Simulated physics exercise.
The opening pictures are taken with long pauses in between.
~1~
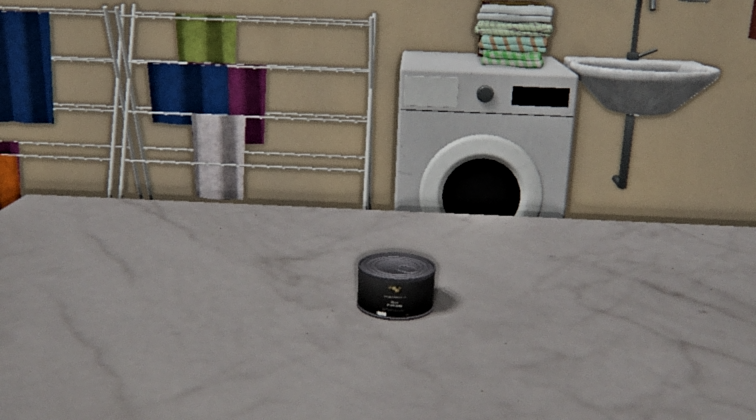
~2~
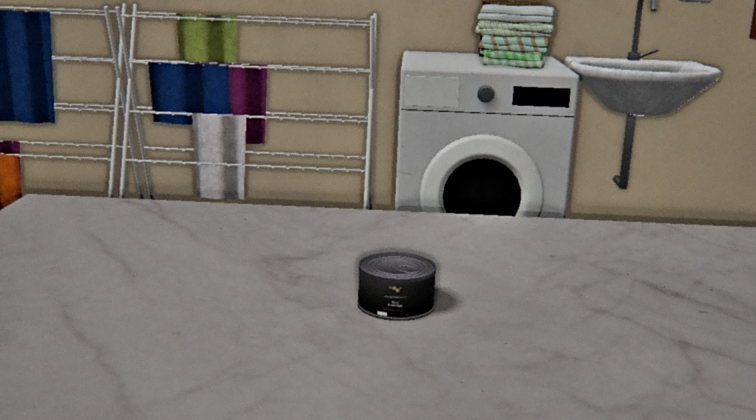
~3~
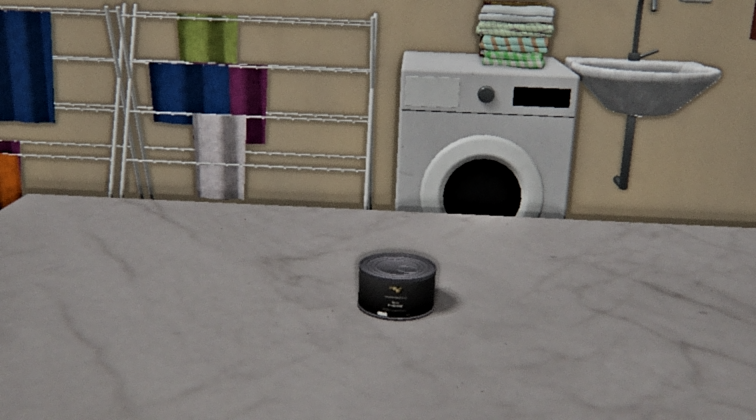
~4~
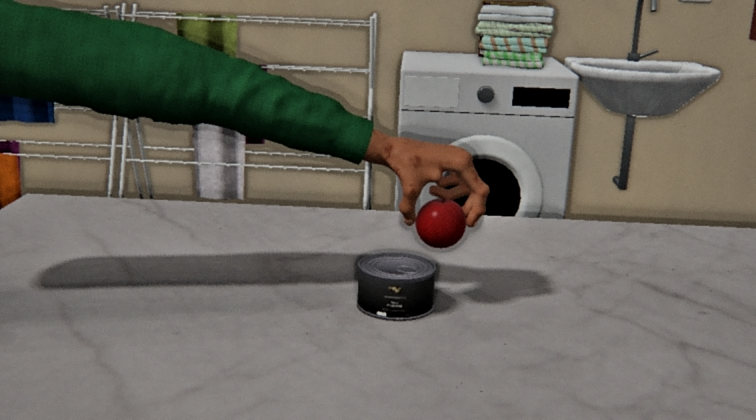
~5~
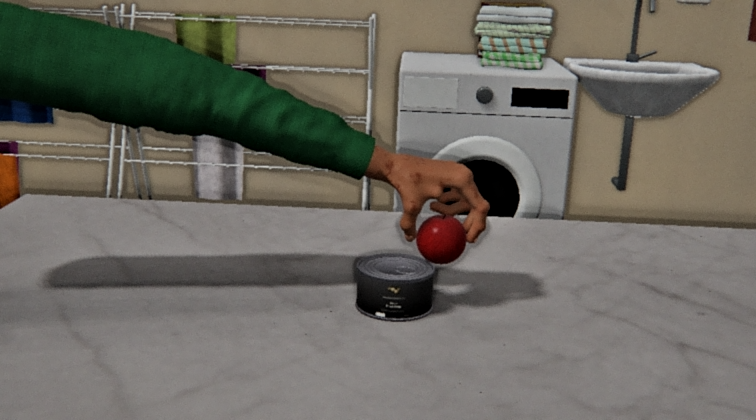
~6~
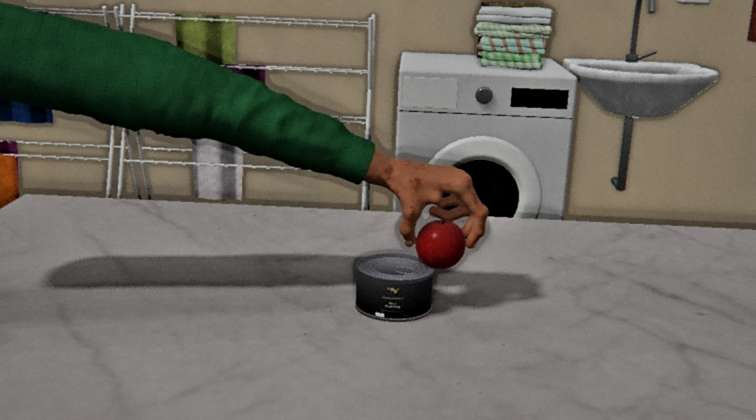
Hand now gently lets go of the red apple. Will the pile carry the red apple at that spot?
The build does not stay upright.
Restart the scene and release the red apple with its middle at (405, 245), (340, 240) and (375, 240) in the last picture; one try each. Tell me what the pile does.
Lab note - try 1: No collapse; try 2: Collapse; try 3: No collapse.
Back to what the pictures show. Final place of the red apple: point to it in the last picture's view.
It finishes at about (471, 287).
Then, 0.30 s on from there, things are still on the move.
Then, 0.50 s on from there, red apple now fallen.
Then, 0.60 s on from there, nothing new.
In the end, fallen, red apple; black tub unmoved. At the end, from the last picture's camera, red apple near (471, 287). The pile comes apart.
